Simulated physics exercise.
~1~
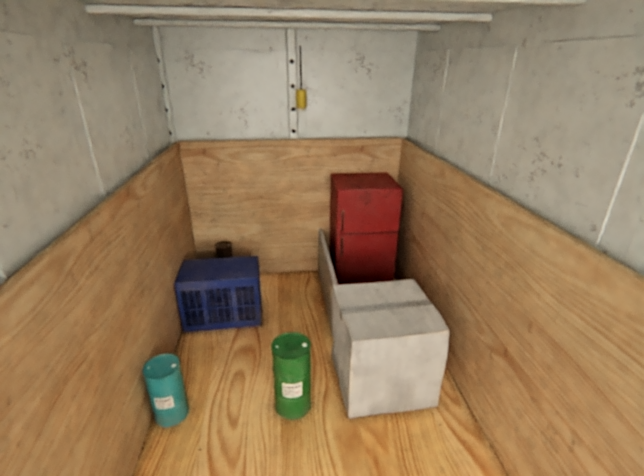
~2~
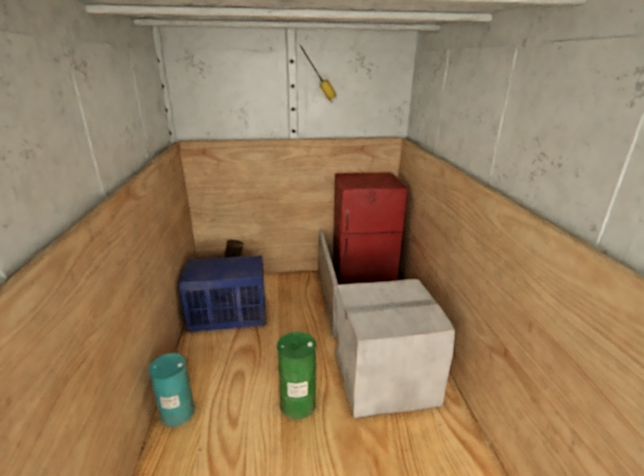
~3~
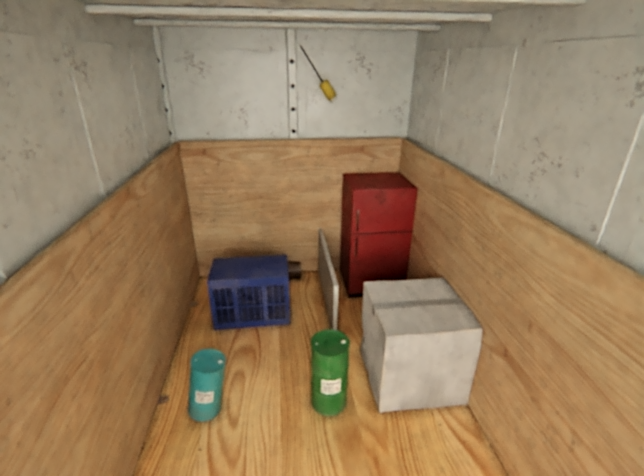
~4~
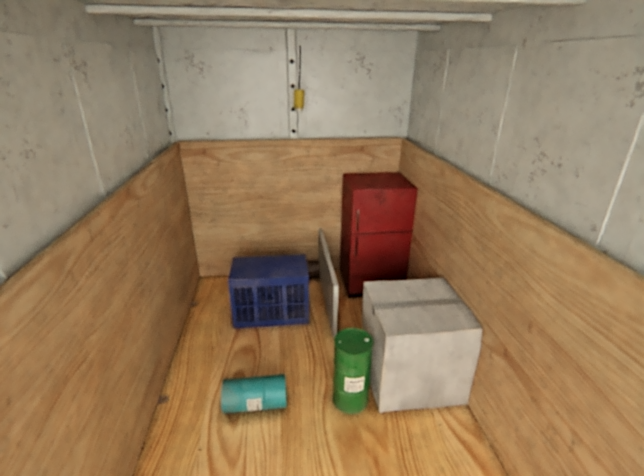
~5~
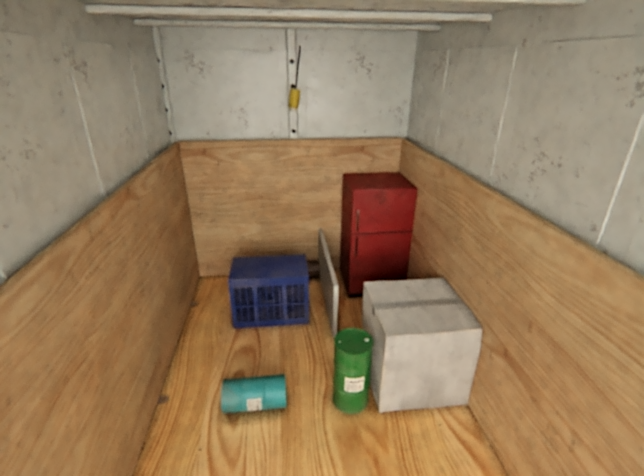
The loose load in a wood-lined van bay starts upright, with a turquoise canister, a green canister, a blue chest, a white box and a red appliance around a low fixed board. A yellow-handled tool hanging on the far wall swings out to the right as the small dark canister behind the chest tilts. The chest, box and both front canisters slide right, and the dark canister goes down on its side. The turquoise canister then topples while the green one slides up beside the box. Finally everything lies still, the red appliance still upright at the back.
